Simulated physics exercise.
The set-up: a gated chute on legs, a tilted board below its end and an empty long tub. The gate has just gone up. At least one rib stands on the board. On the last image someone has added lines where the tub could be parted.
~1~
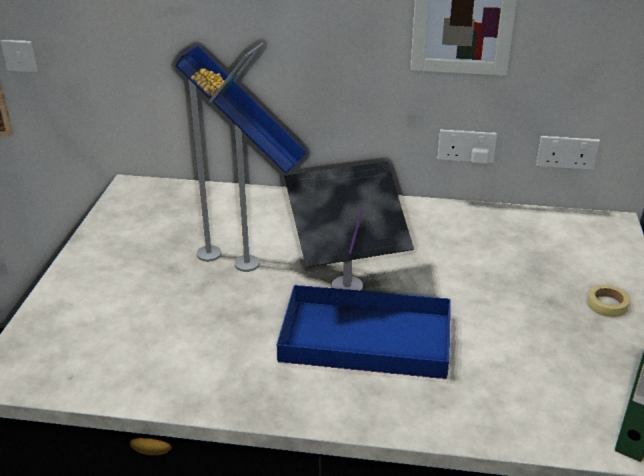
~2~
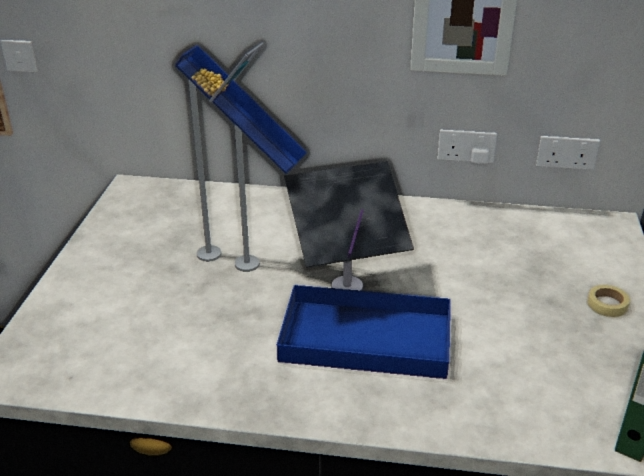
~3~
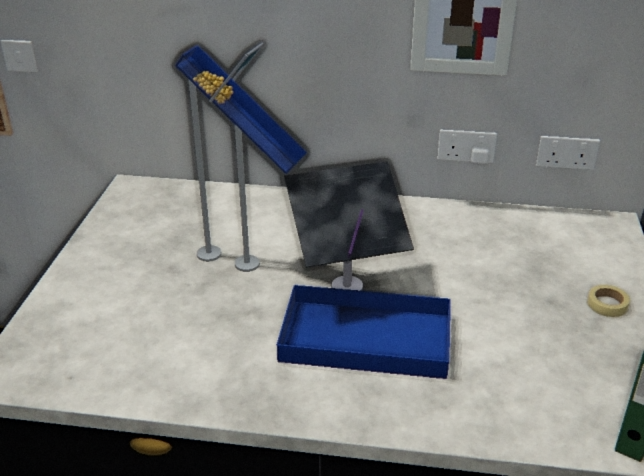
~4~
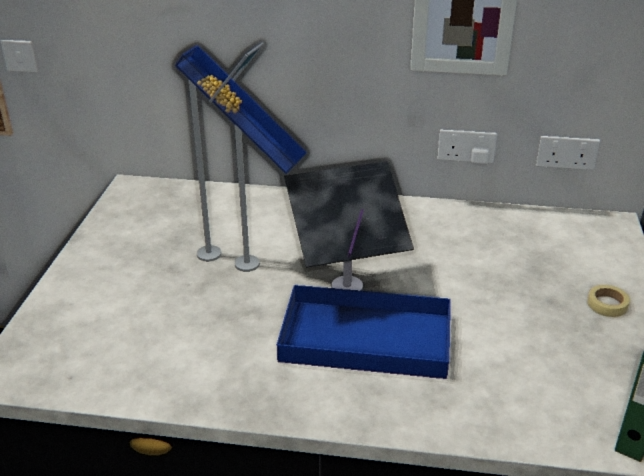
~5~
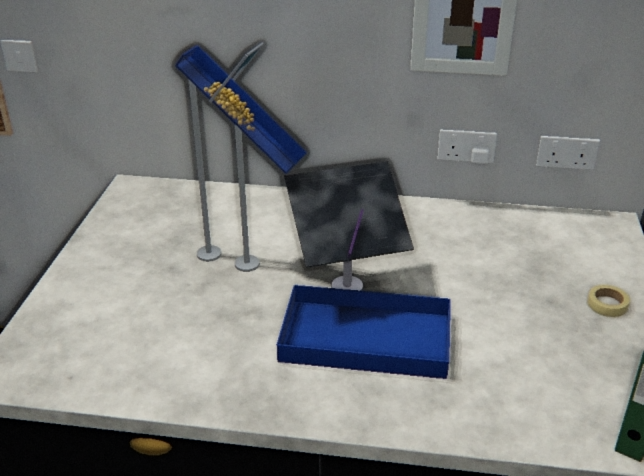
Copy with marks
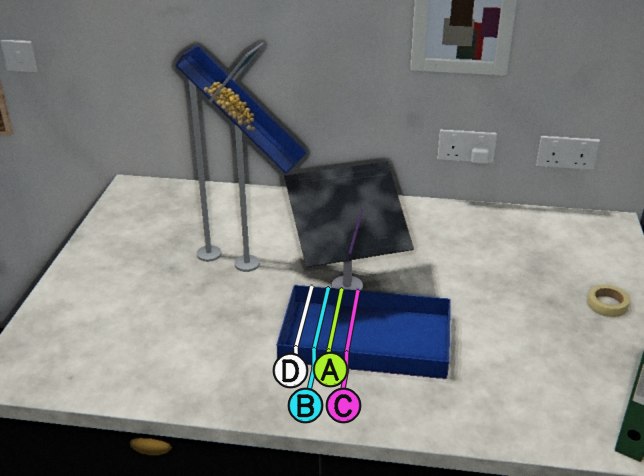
On a pale worktop, small yellow pieces slide rightward partway down a sloping blue chute.
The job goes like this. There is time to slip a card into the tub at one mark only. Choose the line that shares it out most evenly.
A is best.
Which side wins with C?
More lands on the left.
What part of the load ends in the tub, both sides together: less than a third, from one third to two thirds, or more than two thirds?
More than two thirds.
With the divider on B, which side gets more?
Right.
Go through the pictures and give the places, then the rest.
In the first picture, load behind the gate at (210, 82), puffed corn balls; lip of the chute at (292, 168), sloping fairly steeply.
In the second picture, middle of the board at (349, 212), tilted fairly steeply; middle of its low edge at (361, 258); of its high edge at (337, 168).
In the third picture, front corners of the tub at (277, 344) and (449, 361), empty; front of the load at (227, 98).
In the fourth picture, middle of the load at (221, 92); its front at (238, 109), about a quarter of the way to the lip; rib from (363, 209) to (350, 254).
In the fifth picture, middle of the load at (230, 103); its front at (253, 129), about half of the way to the lip.
On the marked copy, line A crosses the front rim at (328, 350); line B crosses the front rim at (314, 348); line C crosses the front rim at (346, 351); line D crosses the front rim at (296, 346).
For line A, of what is caught, about half on the left of the divider, about half on the right.
For line B, of what is caught, a small part on the left of the divider, nearly all on the right.
For line C, of what is caught, nearly all on the left of the divider, a small part on the right.
For line D, of what is caught, none on the left of the divider, all on the right.
